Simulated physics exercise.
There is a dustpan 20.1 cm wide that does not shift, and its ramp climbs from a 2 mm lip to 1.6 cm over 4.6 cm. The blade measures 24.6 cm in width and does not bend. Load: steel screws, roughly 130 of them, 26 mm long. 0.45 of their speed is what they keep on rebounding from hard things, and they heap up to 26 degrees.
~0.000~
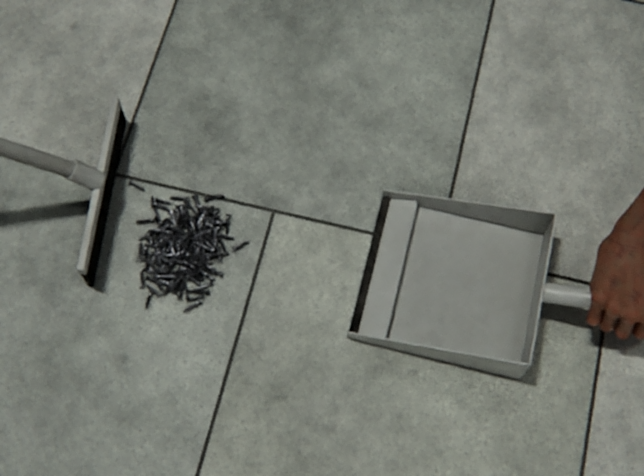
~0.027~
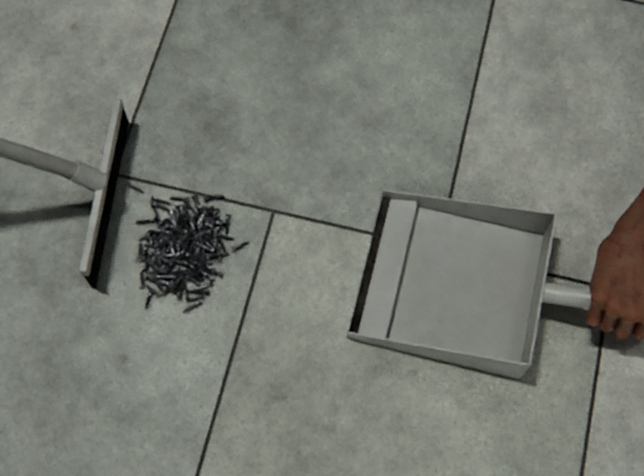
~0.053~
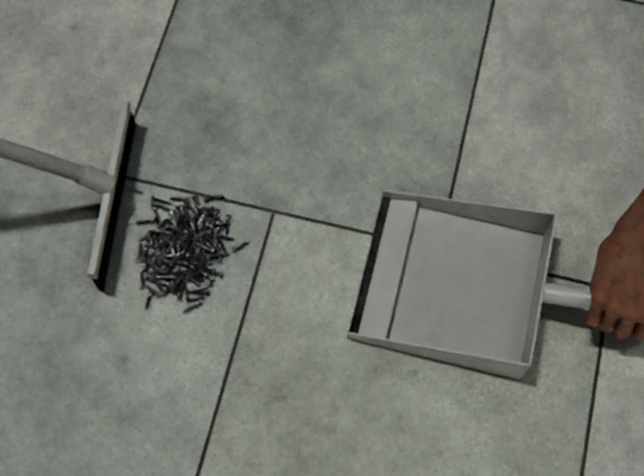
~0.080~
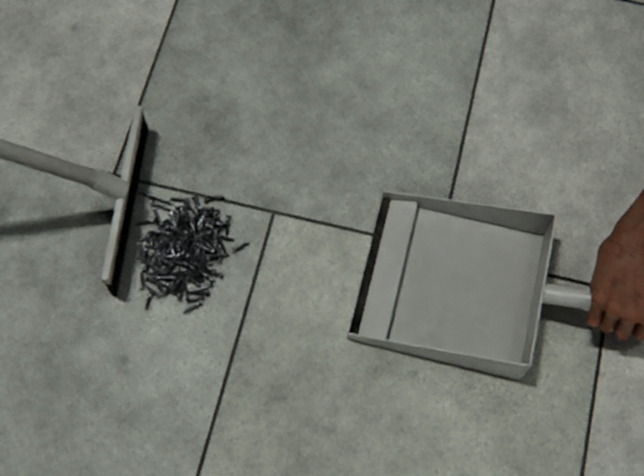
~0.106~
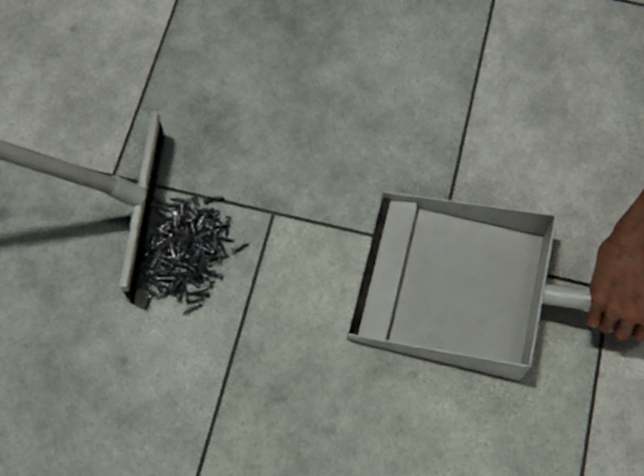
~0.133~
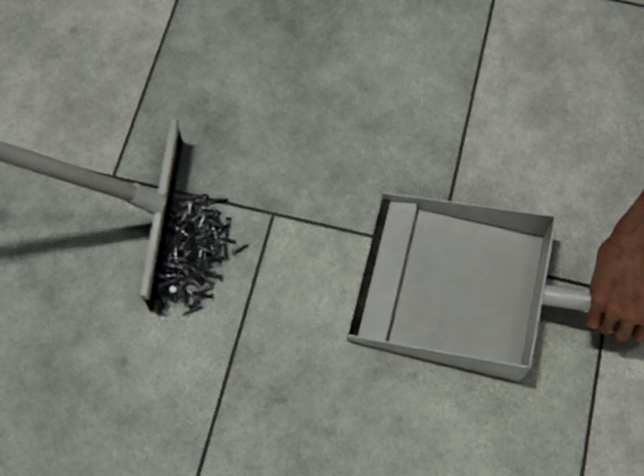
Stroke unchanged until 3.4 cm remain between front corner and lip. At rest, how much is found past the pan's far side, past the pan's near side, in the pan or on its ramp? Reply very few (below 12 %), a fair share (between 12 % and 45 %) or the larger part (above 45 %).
Far side - very few; near side - a fair share; pan - a fair share.
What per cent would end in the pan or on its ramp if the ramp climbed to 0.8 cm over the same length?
Estimated share: Around 35 in a hundred.
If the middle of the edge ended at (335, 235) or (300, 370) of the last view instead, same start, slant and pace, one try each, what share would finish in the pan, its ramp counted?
The two tries give about 35 and 10 percent.
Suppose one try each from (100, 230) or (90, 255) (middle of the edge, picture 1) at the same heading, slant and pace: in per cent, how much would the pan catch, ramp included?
About 35 and 30 per cent.
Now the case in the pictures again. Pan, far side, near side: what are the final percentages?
The far side ends with 5 per cent, the near side with 15 per cent and the pan with 35 per cent.
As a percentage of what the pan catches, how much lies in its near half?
Roughly 70 per cent.
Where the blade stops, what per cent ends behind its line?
Roughly 0 per cent of it.
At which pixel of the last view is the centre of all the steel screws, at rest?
(359, 293) or so.
After 0.25 s, middle of the blade 15 cm from the lip; 0 % over the lip, far side 0 %, near side 10 %.
Then, at 0.33 s, middle of the blade 7 cm from the lip; 0 % over the lip, far side 0 %, near side 15 %.
After 0.55 s, middle of the blade 5 cm from the lip; 35 % over the lip, far side 5 %, near side 15 %.
At rest (1.4 s), far side 5 %, near side 15 %, pan 35 %, in front of the lip or behind the blade 45 %.
